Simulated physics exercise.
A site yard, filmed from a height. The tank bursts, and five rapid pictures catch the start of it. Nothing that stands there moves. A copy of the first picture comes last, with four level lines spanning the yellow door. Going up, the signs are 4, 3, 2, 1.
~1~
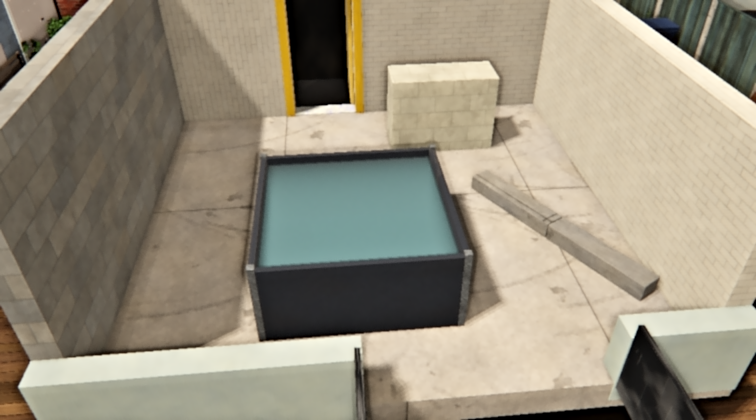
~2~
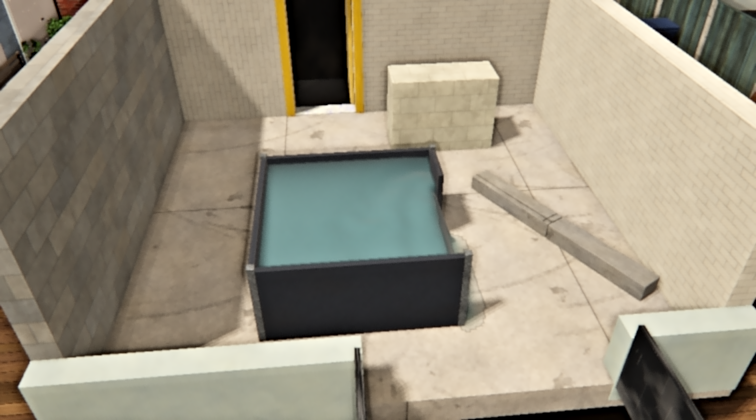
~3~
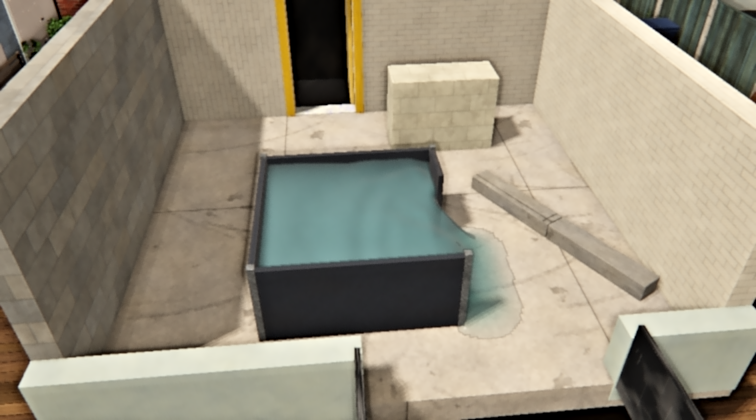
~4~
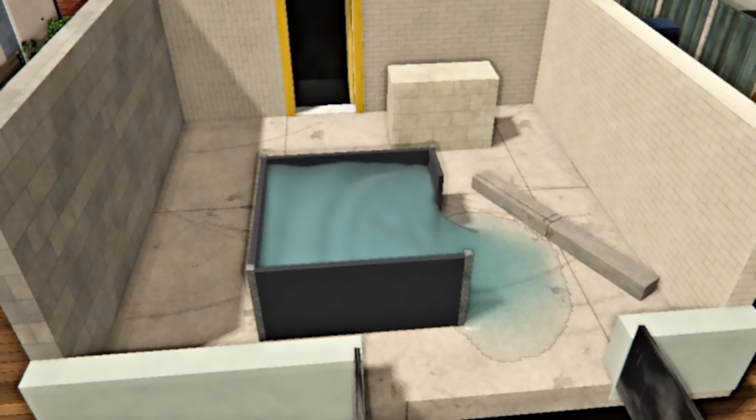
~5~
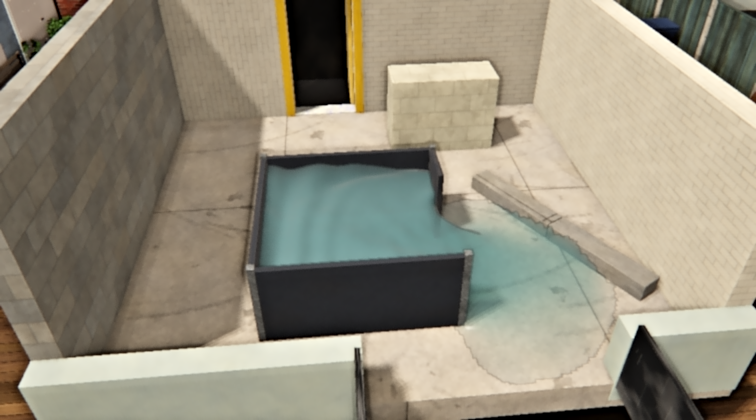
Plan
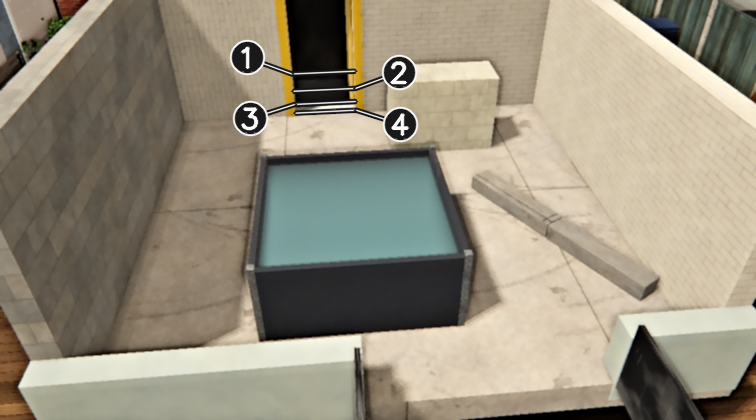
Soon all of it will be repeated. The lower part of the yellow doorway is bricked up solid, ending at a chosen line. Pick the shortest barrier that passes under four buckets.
The answer is line 4.
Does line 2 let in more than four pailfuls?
No.
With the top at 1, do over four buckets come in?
No, not at all.
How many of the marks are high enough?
All four.
On the marked copy, 1 at (323, 72); 2 at (324, 89); 3 at (325, 102); 4 at (326, 111); from the bottom up 4, 3, 2, 1.
Choosing 1, nothing gets over.
Choosing 2, nothing gets over.
Choosing 3, nothing gets over.
Choosing 4, a splash gets over, under a bucket.
